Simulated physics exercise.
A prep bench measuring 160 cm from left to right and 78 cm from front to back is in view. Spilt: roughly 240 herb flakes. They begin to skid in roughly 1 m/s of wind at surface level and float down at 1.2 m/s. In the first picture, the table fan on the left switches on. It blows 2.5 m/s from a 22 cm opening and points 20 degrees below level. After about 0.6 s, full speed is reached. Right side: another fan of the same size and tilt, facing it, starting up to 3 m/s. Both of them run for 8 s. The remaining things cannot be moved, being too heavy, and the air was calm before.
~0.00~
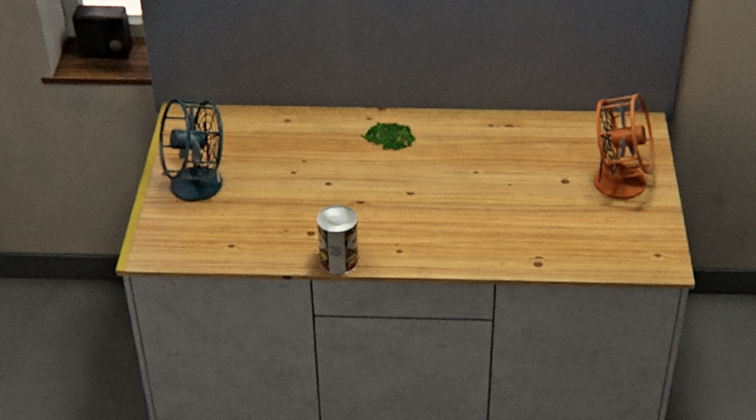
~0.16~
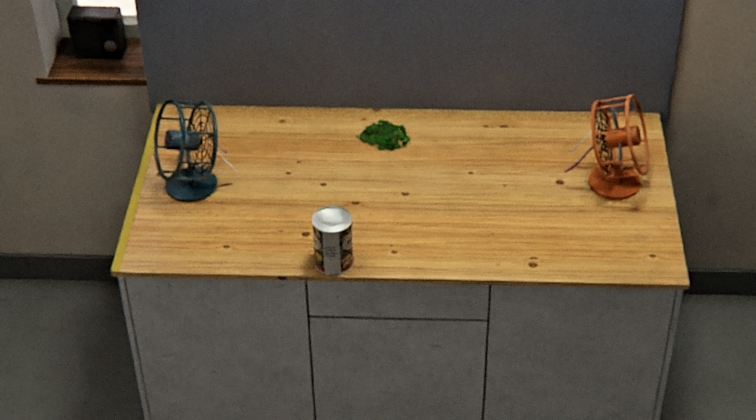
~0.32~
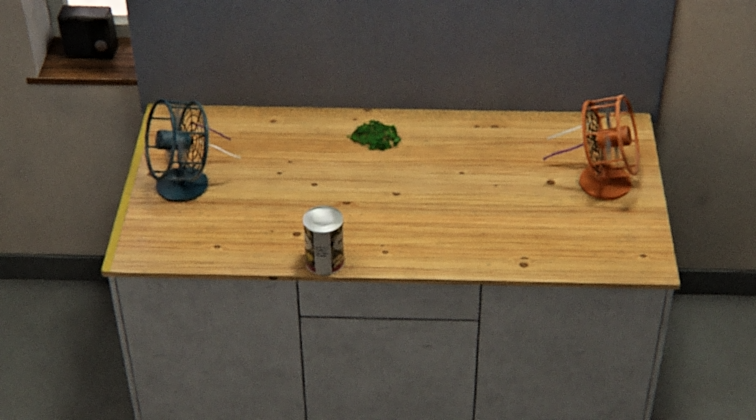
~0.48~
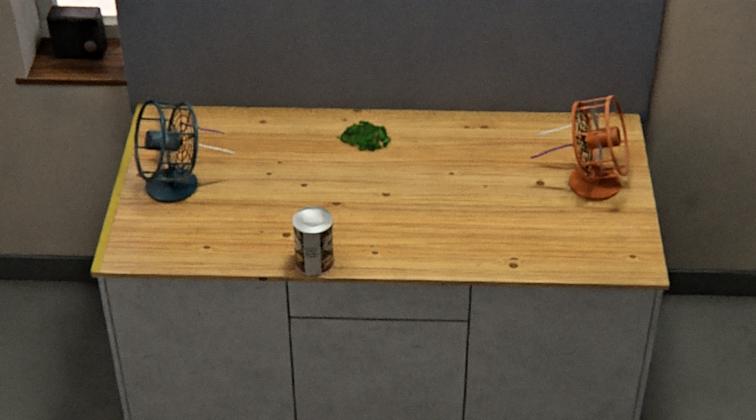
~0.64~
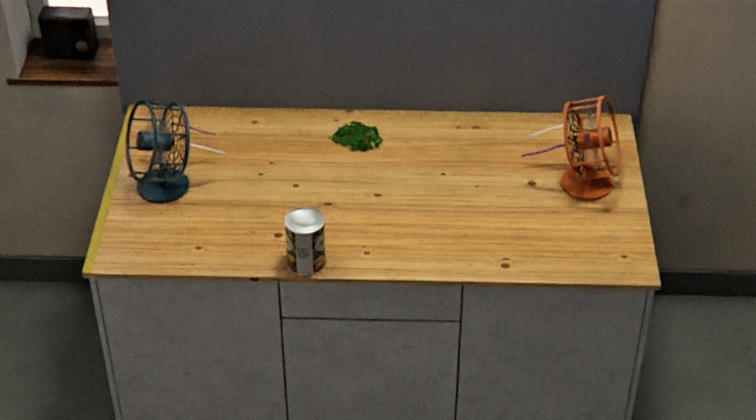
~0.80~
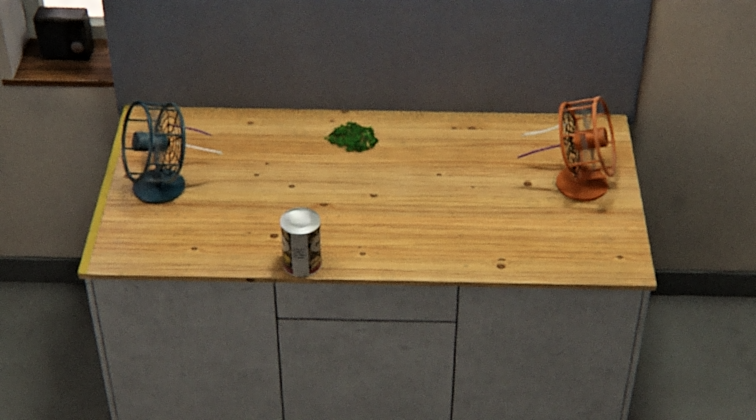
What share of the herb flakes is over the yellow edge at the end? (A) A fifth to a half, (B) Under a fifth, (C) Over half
C.
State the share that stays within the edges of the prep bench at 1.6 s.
Close to 100 in a hundred are still there at that time.
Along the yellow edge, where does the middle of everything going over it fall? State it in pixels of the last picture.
About (124, 109).
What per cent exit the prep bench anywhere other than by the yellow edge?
I would say close to 1 %.
After 1.6 s, 0 % are over the yellow edge; the middle of those left on the top is near (297, 112); 0 % are gone or lie where they will stay.
After 2.6 s, 53 % are over the yellow edge; the middle of those left on the top is near (236, 108); 29 % are gone or lie where they will stay.
After 4.4 s, 99 % are over the yellow edge; 100 % are gone or lie where they will stay.
After 8.0 s, at the end, 99 % are over the yellow edge.
